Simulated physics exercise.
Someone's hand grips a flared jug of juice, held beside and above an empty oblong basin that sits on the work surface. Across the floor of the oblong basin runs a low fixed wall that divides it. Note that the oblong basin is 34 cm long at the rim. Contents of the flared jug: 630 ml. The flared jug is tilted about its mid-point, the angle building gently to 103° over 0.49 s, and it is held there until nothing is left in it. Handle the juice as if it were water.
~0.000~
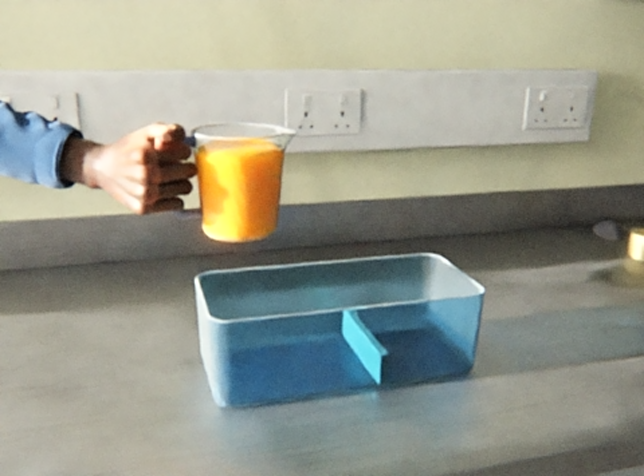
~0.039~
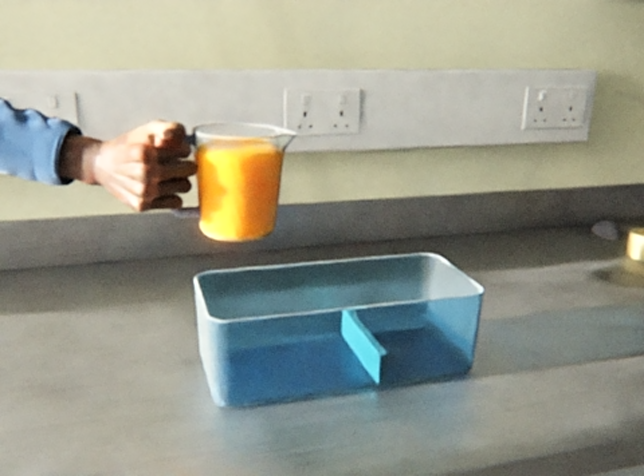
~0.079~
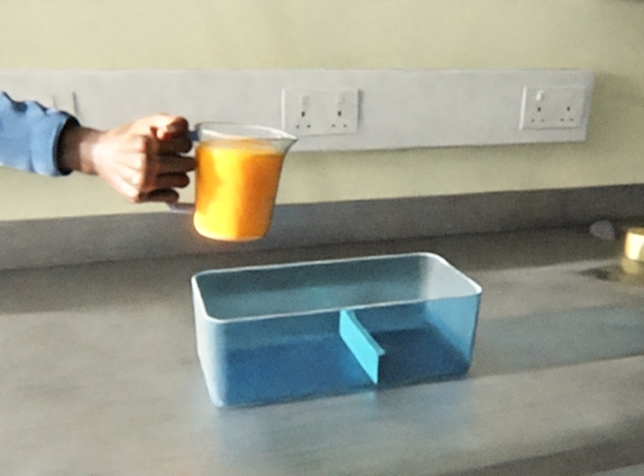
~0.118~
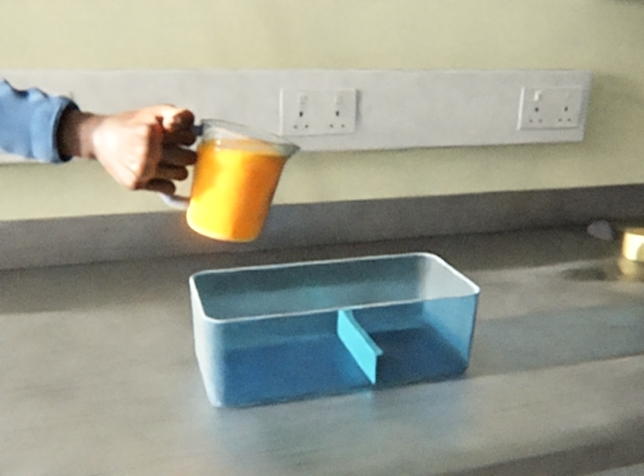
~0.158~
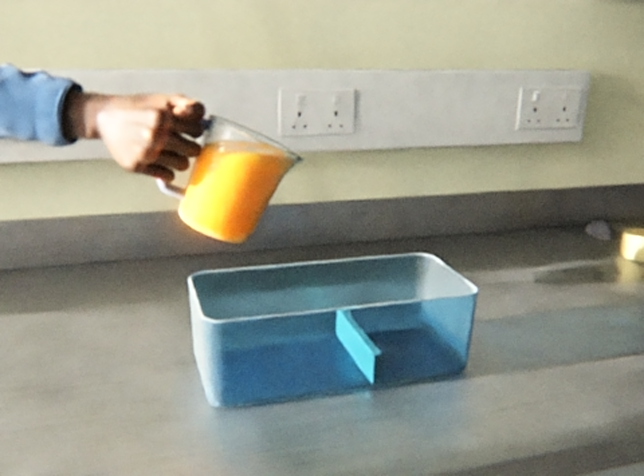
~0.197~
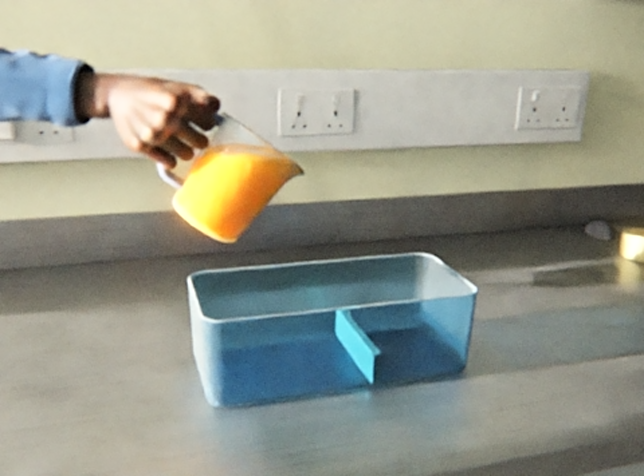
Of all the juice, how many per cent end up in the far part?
Roughly 7 per cent.
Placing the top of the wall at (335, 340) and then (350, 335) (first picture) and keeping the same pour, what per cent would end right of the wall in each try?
It comes to 75 per cent, and then 35 per cent.
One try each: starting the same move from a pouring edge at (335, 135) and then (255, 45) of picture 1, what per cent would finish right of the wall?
I'd say 70 percent on the first go, 10 percent on the next.
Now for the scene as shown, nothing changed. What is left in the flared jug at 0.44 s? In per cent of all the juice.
Some 50 % of it is still there.
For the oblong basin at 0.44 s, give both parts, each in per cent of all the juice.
Left: Around 20. Right: Around 2.
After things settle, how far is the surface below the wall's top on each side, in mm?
Left 22 mm, right 38 mm.
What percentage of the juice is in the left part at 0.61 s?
66 %.
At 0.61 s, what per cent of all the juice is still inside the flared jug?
14 %.
After 0.44 s the tilt is 100° and 50 per cent is still to pour, 19 is left of the wall and 2 right of it.
After 0.61 s the tilt is 103° and 13 per cent is still to pour, 66 is left of the wall and 4 right of it.
After 0.79 s the tilt is 103° and 2 per cent is still to pour, 83 is left of the wall and 6 right of it.
After 0.99 s the tilt is 103° and 0 per cent is still to pour, 89 is left of the wall and 7 right of it.
In the end 89 per cent lies left of the wall, 7 right of it and 4 outside.
